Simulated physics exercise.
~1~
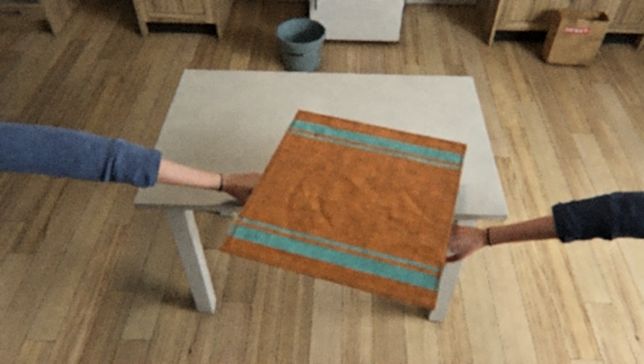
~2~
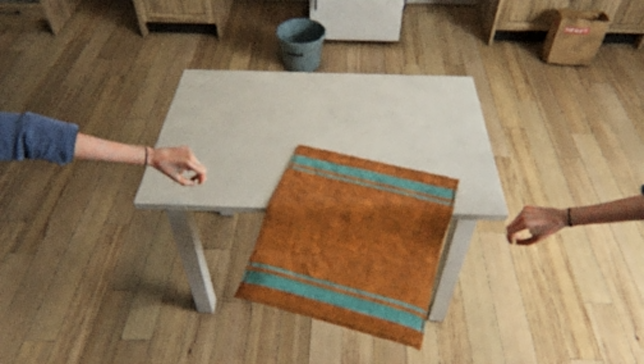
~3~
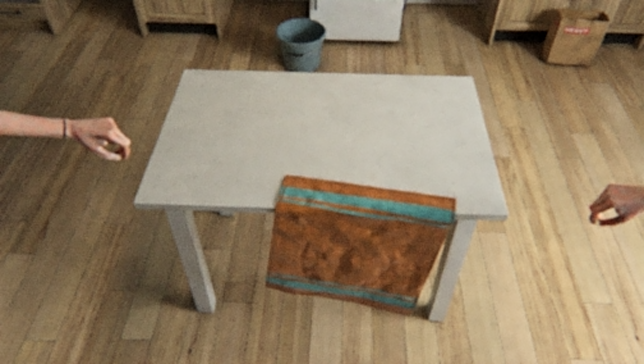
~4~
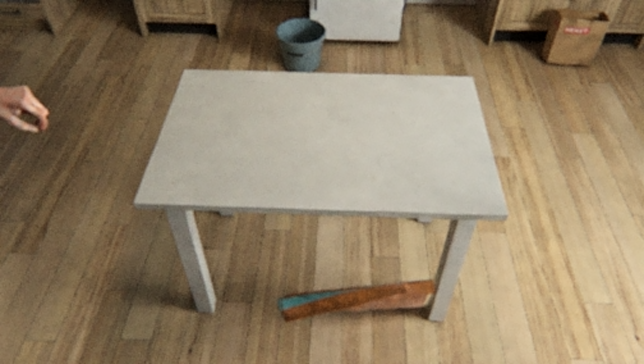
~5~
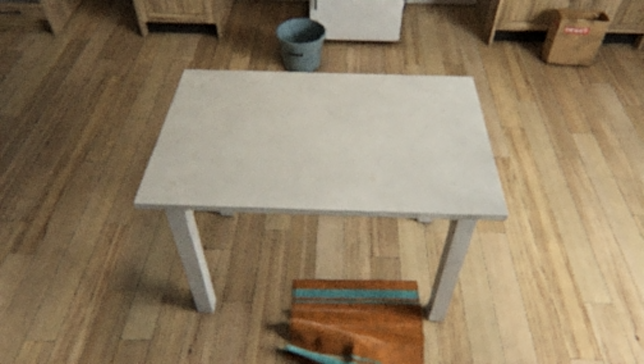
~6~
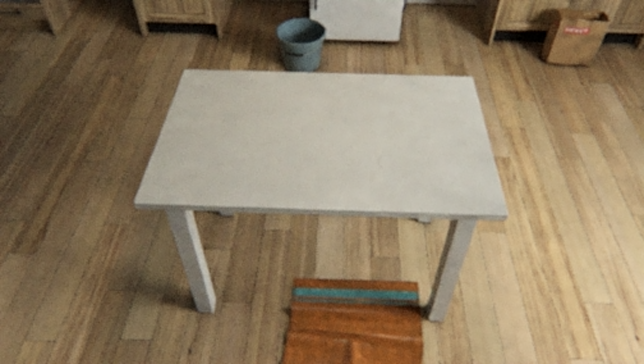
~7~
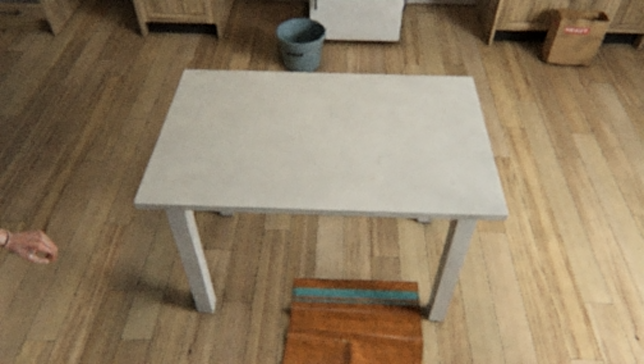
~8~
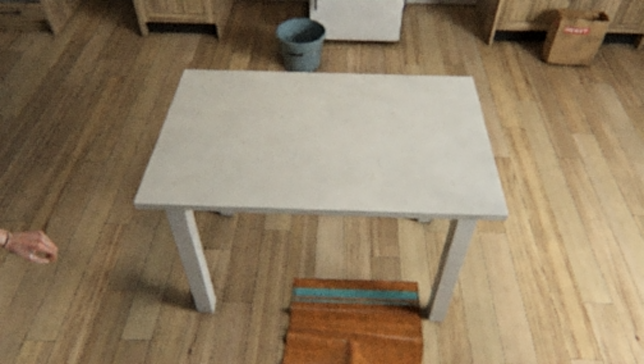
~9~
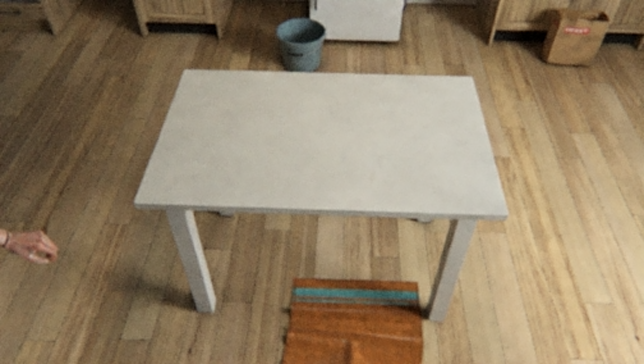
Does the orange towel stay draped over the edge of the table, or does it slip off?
It slips off. The towel slides over the front edge of the table and ends up in a folded heap on the floor.
